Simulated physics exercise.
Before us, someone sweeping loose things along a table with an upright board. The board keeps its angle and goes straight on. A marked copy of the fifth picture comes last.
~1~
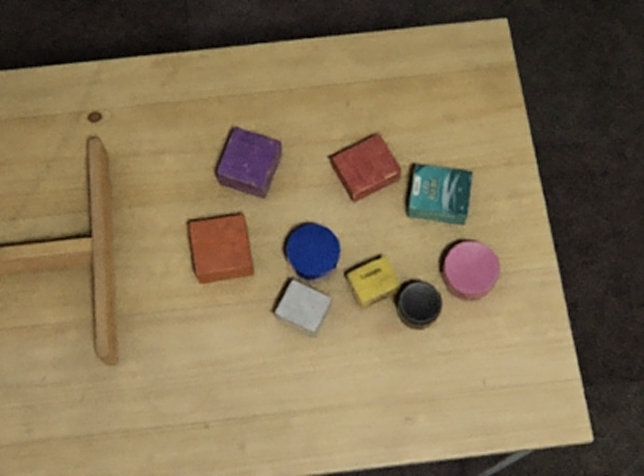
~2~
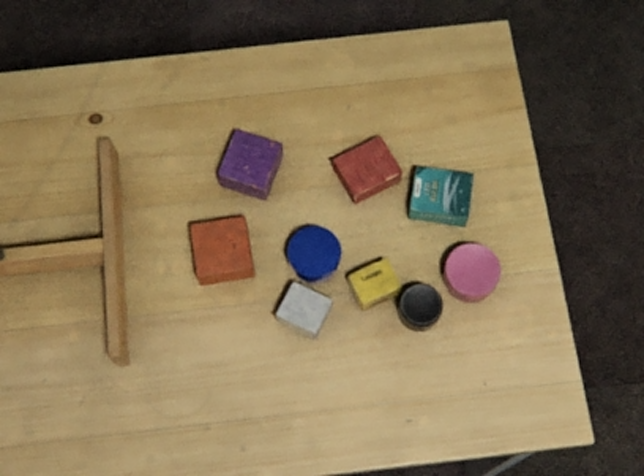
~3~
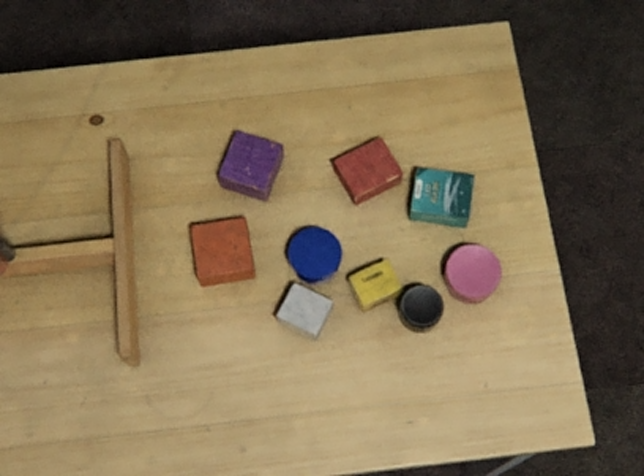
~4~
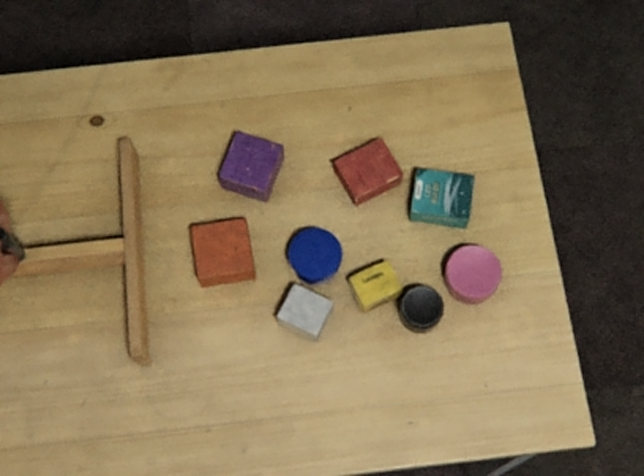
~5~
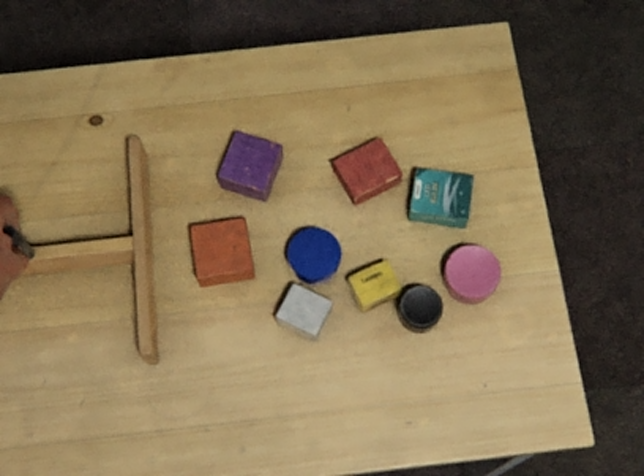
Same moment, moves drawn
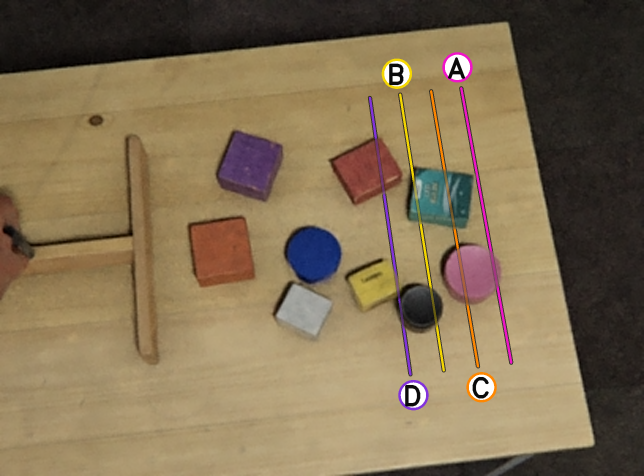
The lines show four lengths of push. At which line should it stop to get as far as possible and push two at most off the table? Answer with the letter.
It should halt at C.
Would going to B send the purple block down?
No.
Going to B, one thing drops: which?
It is the turquoise box.
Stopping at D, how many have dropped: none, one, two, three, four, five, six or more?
The count is none.
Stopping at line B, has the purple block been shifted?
Yes.
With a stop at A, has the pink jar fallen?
Yes.
On the marked copy, A at (485, 218); B at (421, 226); C at (453, 222); D at (389, 229).
With C. Early on, board (253, 229); purple block (278, 155); blue pot (346, 254).
Further on, board (366, 217); turquoise box (497, 202); pink jar (494, 273).
At the end, board (453, 207); turquoise box over the edge; pink jar over the edge; two fallen.
As for the rest, A drops five; B is within the limit but short; D is within the limit but short.
